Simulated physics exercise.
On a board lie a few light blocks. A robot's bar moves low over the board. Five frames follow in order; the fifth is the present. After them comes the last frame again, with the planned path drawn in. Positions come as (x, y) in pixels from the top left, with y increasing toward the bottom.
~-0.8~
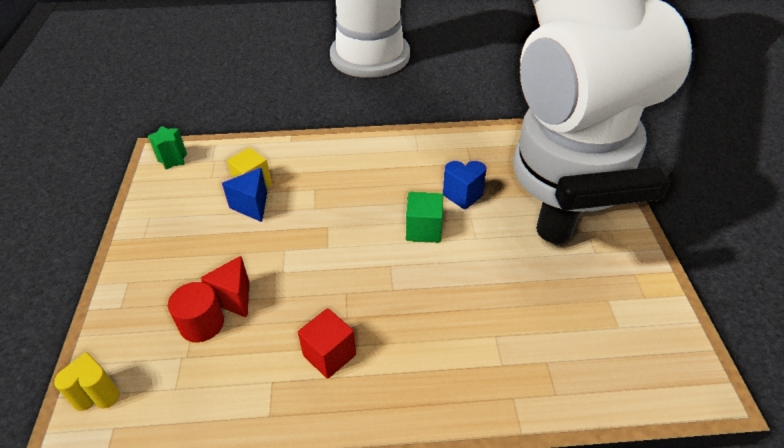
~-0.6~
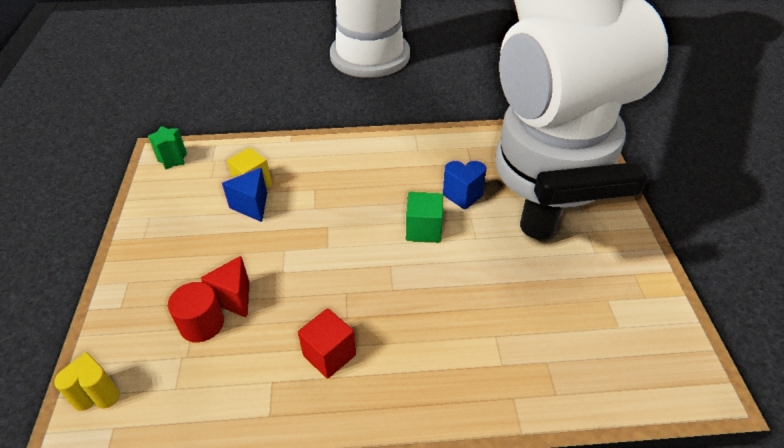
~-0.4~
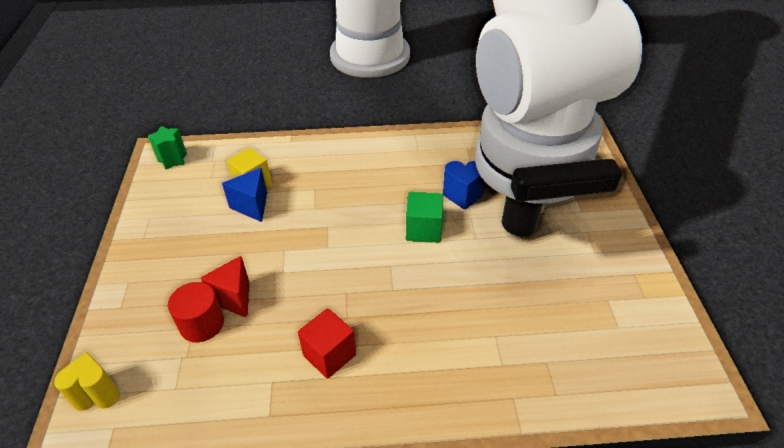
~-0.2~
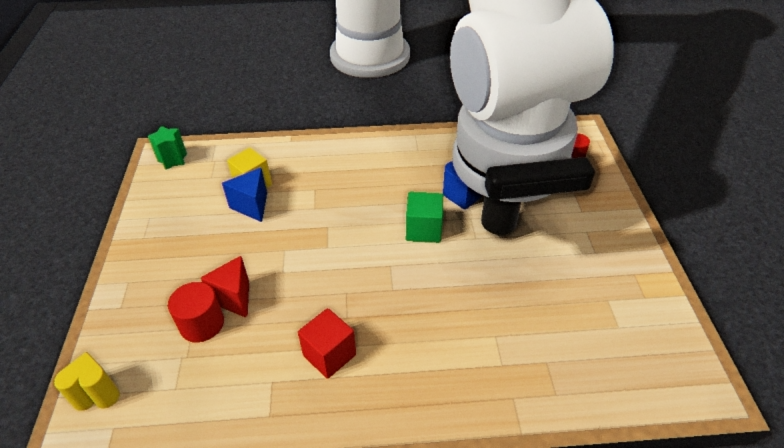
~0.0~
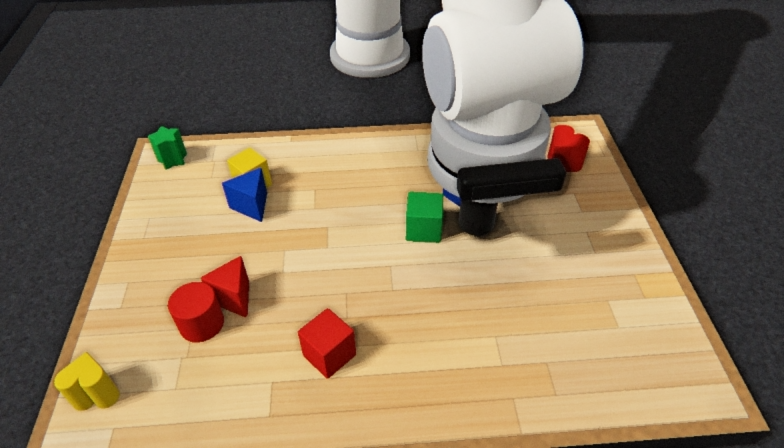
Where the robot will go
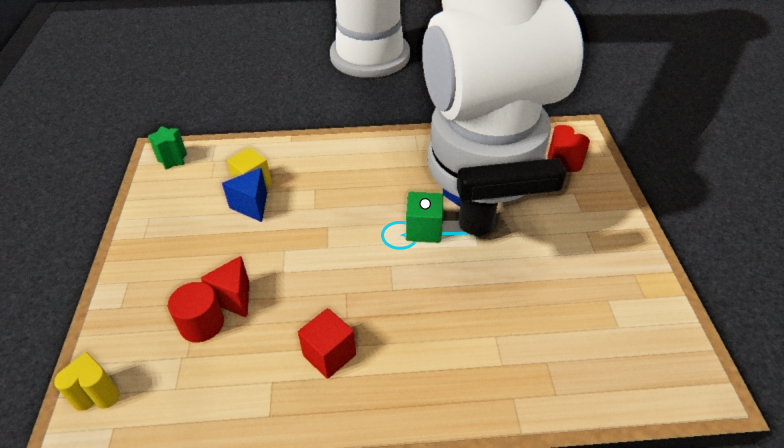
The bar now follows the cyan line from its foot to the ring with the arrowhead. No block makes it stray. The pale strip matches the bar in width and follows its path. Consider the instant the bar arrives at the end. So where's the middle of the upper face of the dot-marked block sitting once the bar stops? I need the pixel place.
I'd place it at (367, 198), taking the centre of its top.
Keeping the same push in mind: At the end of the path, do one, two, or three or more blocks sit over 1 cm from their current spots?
The number of blocks that move over 1 cm is one.
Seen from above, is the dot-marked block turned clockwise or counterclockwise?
It goes round the way clock hands do.
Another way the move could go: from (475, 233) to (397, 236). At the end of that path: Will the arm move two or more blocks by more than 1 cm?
No, I don't think so.
Path on the board, straight from (475, 233) to (400, 235); the dot is on the green square.
What follows on the original path. Halfway along, bar at (438, 224); green square at (403, 202).
At the end, bar at (400, 225); green square at (367, 198), turned 30° clockwise; blue heart in place.
